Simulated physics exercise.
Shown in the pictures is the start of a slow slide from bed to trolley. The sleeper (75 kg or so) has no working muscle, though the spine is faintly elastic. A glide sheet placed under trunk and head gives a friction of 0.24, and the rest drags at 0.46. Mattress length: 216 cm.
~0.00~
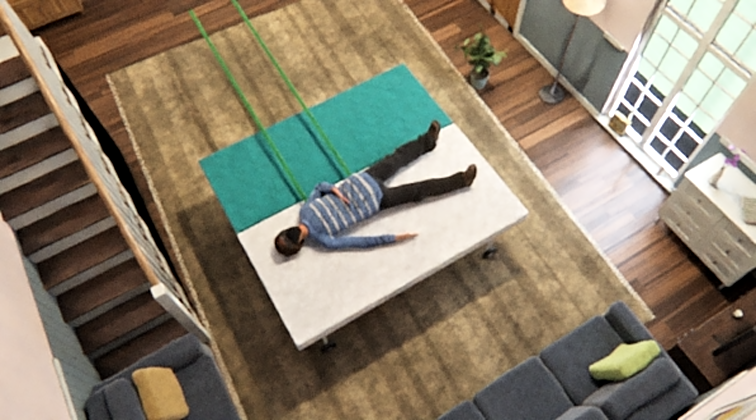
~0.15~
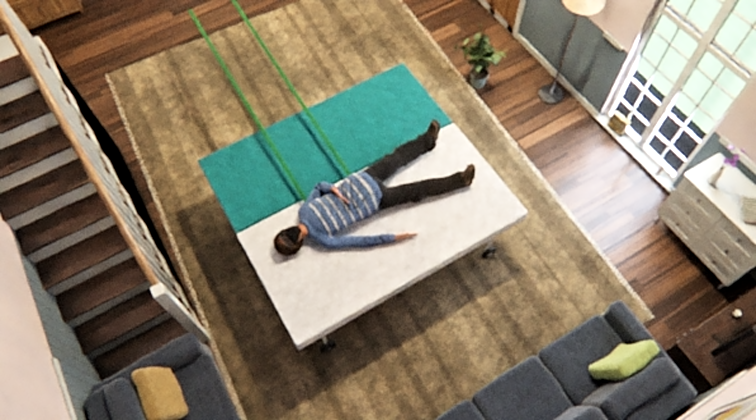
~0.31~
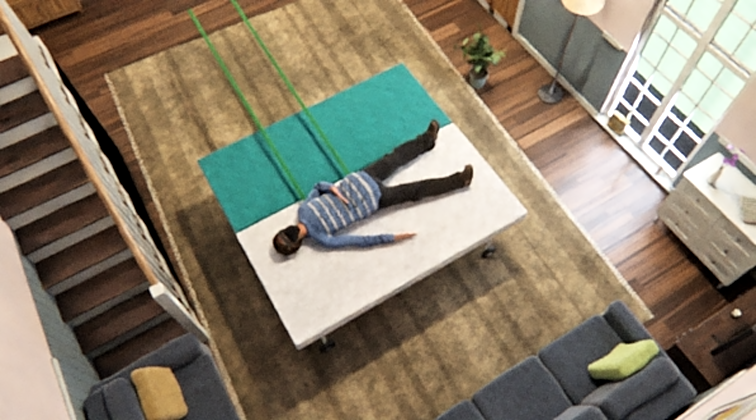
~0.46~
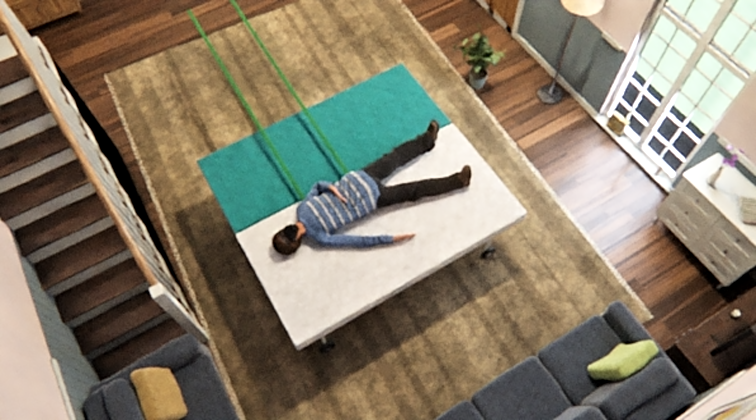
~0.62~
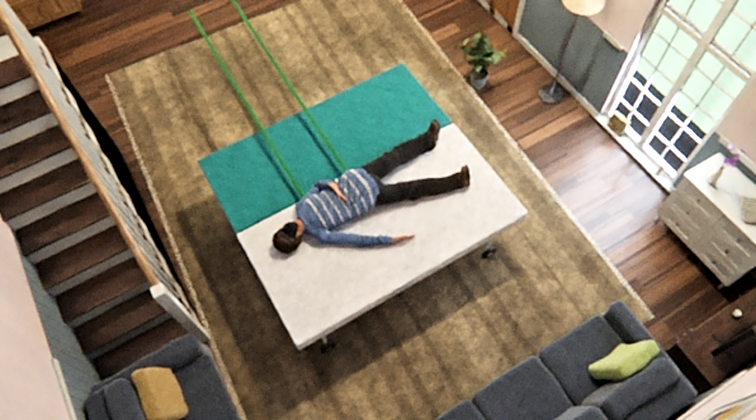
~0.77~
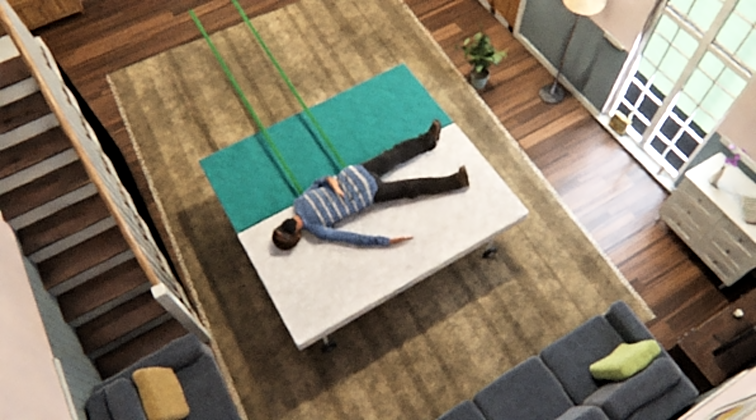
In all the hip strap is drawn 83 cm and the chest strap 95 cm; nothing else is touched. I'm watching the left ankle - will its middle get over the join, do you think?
Yes, its middle gets over it.
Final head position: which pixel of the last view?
The head ends at about (234, 157).
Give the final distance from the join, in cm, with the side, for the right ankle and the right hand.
Right ankle 20 cm short, right hand 16 cm short.
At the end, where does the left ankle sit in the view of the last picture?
Close to (398, 138).
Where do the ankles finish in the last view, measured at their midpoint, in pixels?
About pixel (398, 155).
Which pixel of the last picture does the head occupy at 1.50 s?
(261, 201).
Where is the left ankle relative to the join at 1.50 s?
It sits around 6 cm short of the mark.
After 1.00 s the left ankle is 7 cm short of the join, near (430, 138) in the last picture's view.
After 1.50 s the left ankle is 5 cm short of the join, near (424, 140) in the last picture's view; the right hand 59 cm short of the join.
After 2.00 s the left ankle is 0 cm short of the join, near (411, 140) in the last picture's view; the right hand 35 cm short of the join.
Final state at 3.6 s, head crosses the join; left hand crosses the join; right hand stops short of the join; left ankle crosses the join; right ankle stops short of the join; right knee crosses the join.
